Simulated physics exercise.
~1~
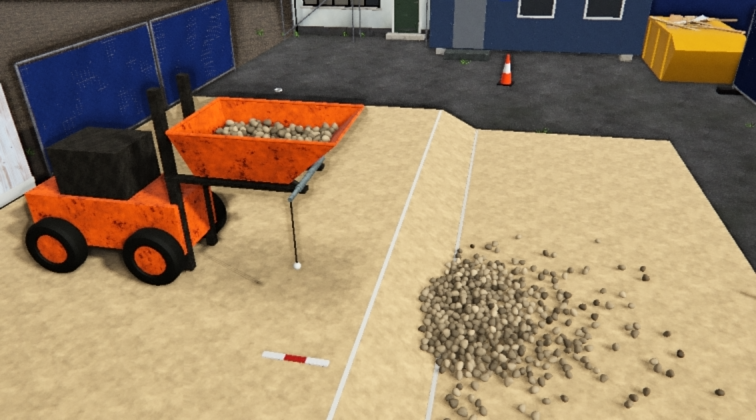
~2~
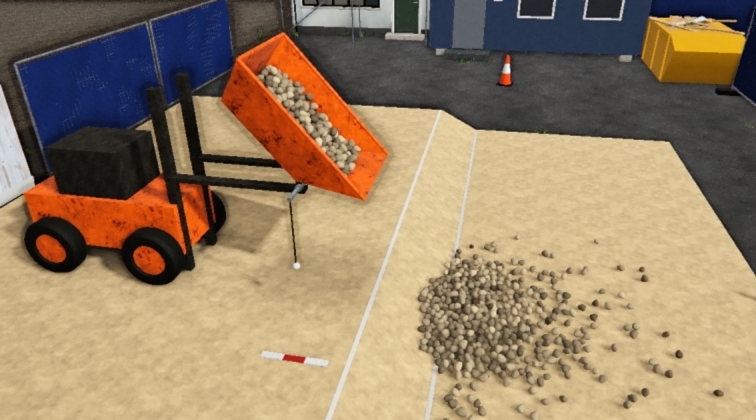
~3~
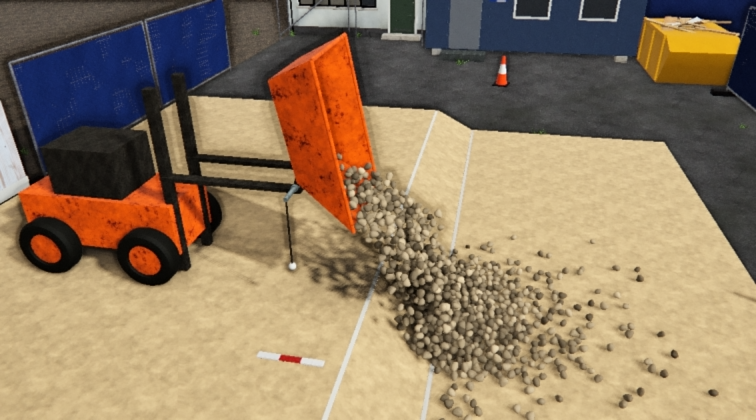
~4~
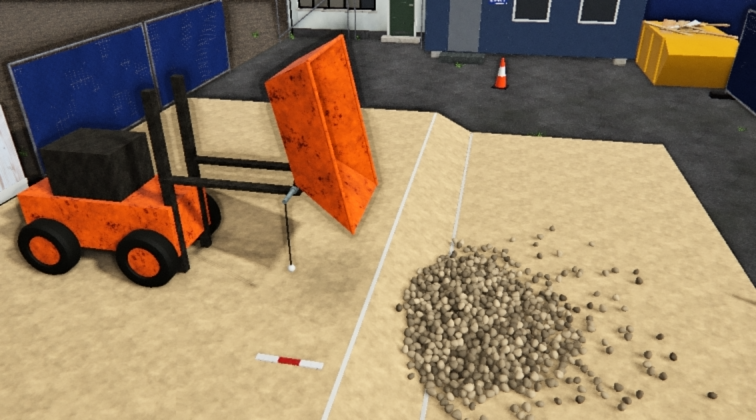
The clip opens on an orange fork truck at the left, holding a raised orange skip full of pale, rounded stones, while a loose heap already lies on the sandy ground to the right. The skip tips forward steeply toward the right, the stones still inside it at first. Then they pour over its lower edge and tumble across the white lines onto the earlier heap. The truck stays where it is as the skip empties. It ends with the skip hanging steeply tilted and empty beside a larger, broader heap, with stray stones scattered to the right.
